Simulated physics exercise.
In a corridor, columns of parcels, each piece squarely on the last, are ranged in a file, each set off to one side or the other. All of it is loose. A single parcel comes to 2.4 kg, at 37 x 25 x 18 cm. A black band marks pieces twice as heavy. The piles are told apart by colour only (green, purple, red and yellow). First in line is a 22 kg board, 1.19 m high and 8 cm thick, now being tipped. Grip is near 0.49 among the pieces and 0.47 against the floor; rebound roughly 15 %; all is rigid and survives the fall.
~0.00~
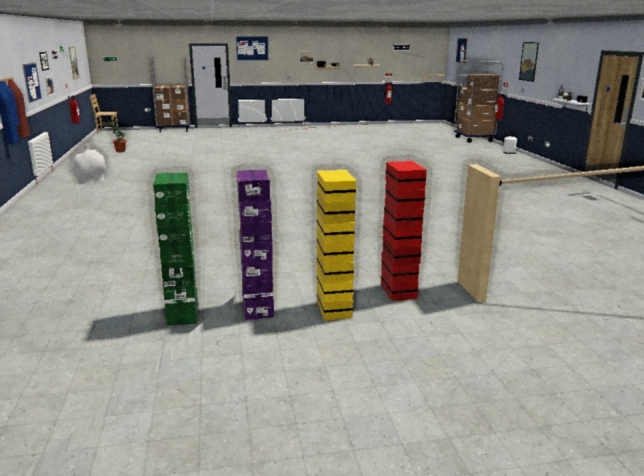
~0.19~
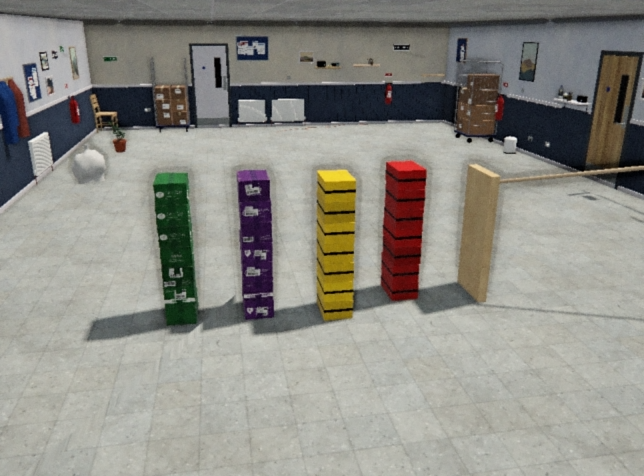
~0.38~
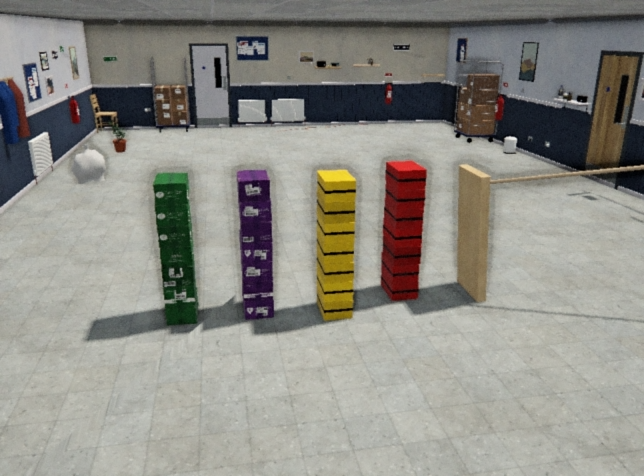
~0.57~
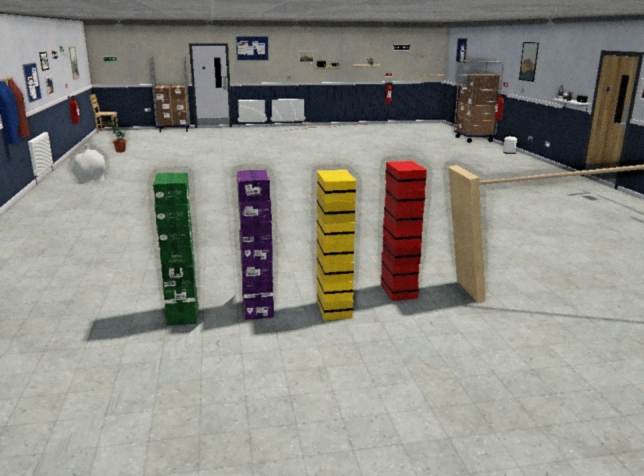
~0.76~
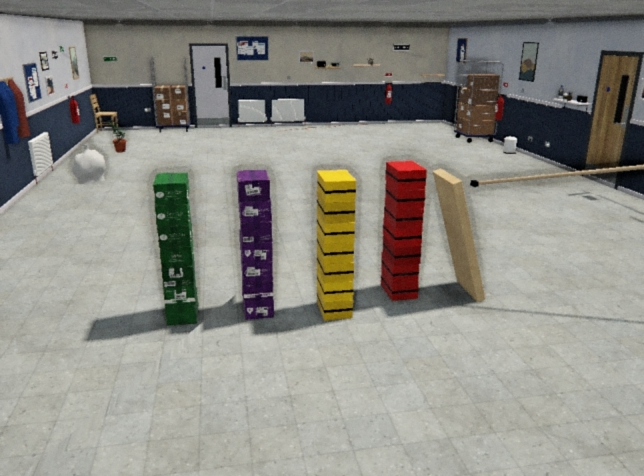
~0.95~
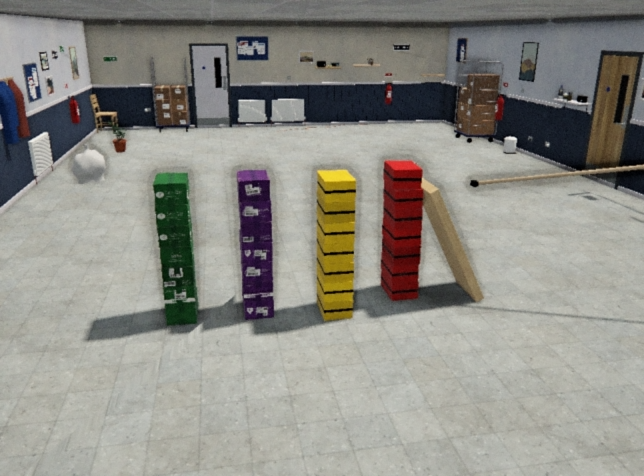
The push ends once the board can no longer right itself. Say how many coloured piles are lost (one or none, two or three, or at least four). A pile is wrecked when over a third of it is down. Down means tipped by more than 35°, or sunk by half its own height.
The toll is upwards of three.
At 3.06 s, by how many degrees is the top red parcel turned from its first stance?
Some 90°.
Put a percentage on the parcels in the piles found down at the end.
About 100 per cent.
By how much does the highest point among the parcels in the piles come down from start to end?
About 75 cm.
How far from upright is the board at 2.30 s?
Some 70° from upright.
Around 2.30 s, board 71° from upright; 7 of the 28 parcels down; top red parcel tipped 65°, 58 cm lower; top yellow parcel tipped 24°, 7 cm lower.
Around 3.06 s, board 71° from upright; 28 of the 28 parcels down; top red parcel on its side; top yellow parcel tipped 63°, 84 cm lower.
Finally (5.5 s), board 71° from upright; 28 of the 28 parcels down; top yellow parcel on its side; top red parcel on its side. Wrecked, green, purple, red and yellow. Seen by the last camera, middles, top yellow parcel near (143, 362), top red parcel near (246, 275).
